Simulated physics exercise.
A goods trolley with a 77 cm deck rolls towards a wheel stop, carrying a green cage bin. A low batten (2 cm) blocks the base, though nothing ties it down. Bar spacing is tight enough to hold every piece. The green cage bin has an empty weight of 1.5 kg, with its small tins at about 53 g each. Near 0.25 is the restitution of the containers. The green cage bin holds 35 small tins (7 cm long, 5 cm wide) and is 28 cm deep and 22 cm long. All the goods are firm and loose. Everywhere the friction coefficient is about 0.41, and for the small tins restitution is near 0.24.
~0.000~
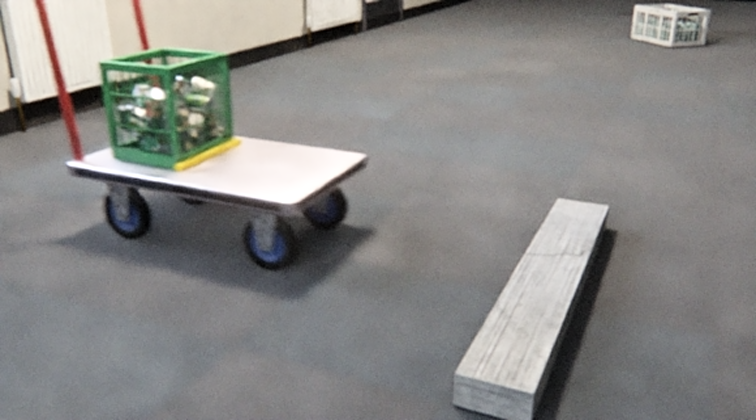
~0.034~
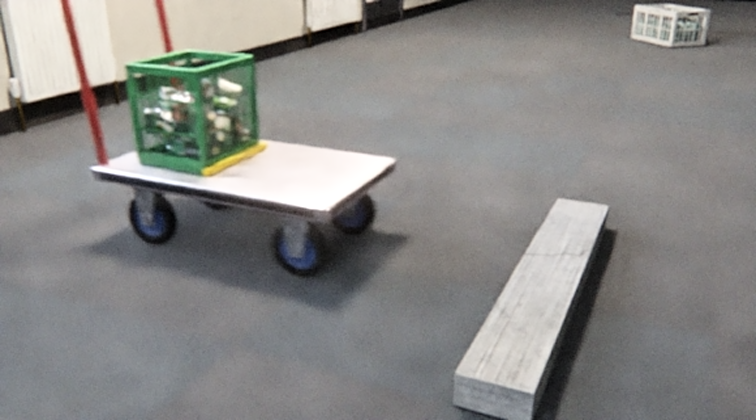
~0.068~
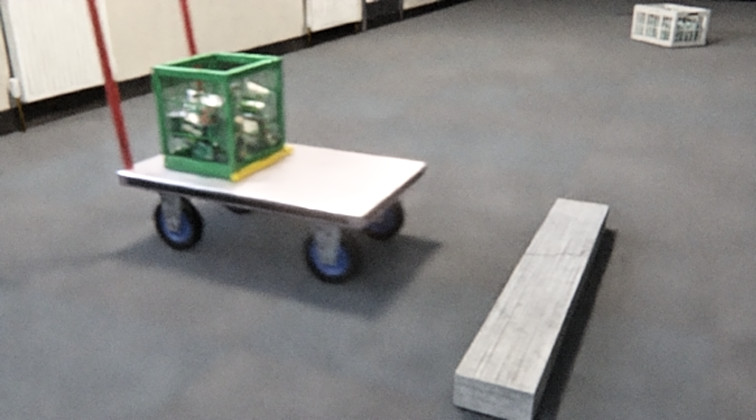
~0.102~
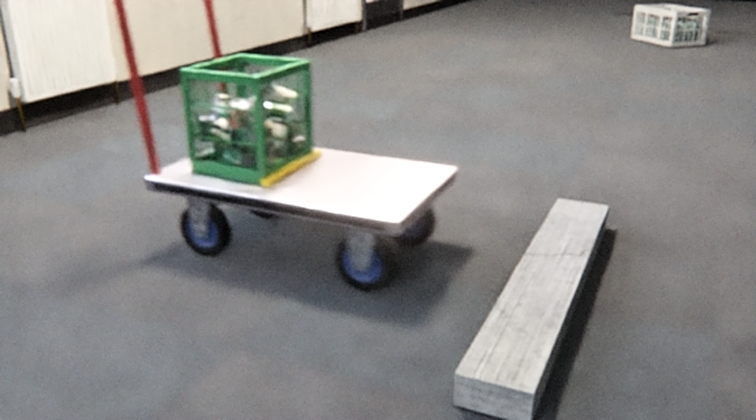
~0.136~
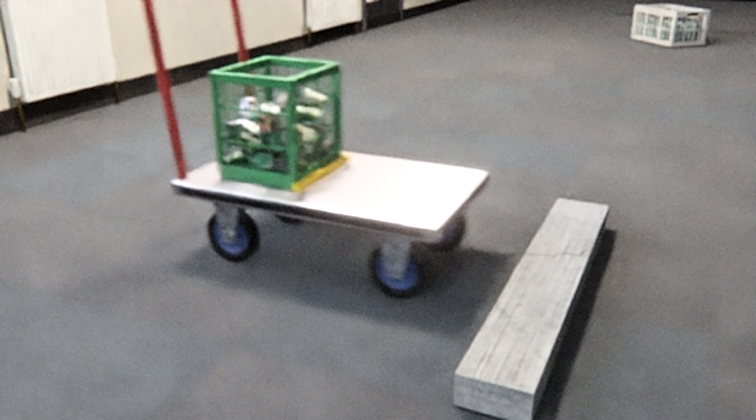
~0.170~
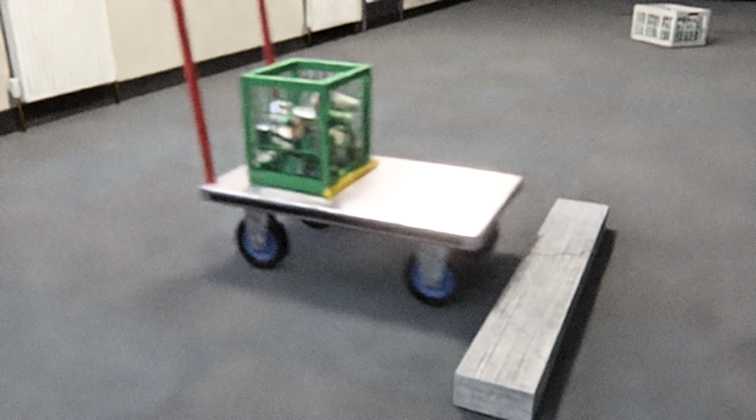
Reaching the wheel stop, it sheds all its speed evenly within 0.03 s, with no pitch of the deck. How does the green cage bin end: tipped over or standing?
Over it goes.
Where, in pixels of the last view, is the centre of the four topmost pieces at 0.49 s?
I'd put it somewhere around (400, 106).
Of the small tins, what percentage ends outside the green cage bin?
Close to 50 in a hundred of them.
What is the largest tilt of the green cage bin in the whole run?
Max lean: Roughly 95 degrees.
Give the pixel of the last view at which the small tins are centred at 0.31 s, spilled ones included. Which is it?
Near (374, 127).
After 0.19 s, the stop begins.
After 0.31 s, the green cage bin leans 37° with 0 of 35 out.
After 0.49 s, the green cage bin is down with 2 of 35 out.
After 0.79 s, the green cage bin is down with 13 of 35 out.
Outcome (at 1.27 s), the green cage bin is down with 18 of 35 out. Greatest lean of the green cage bin, 96°.
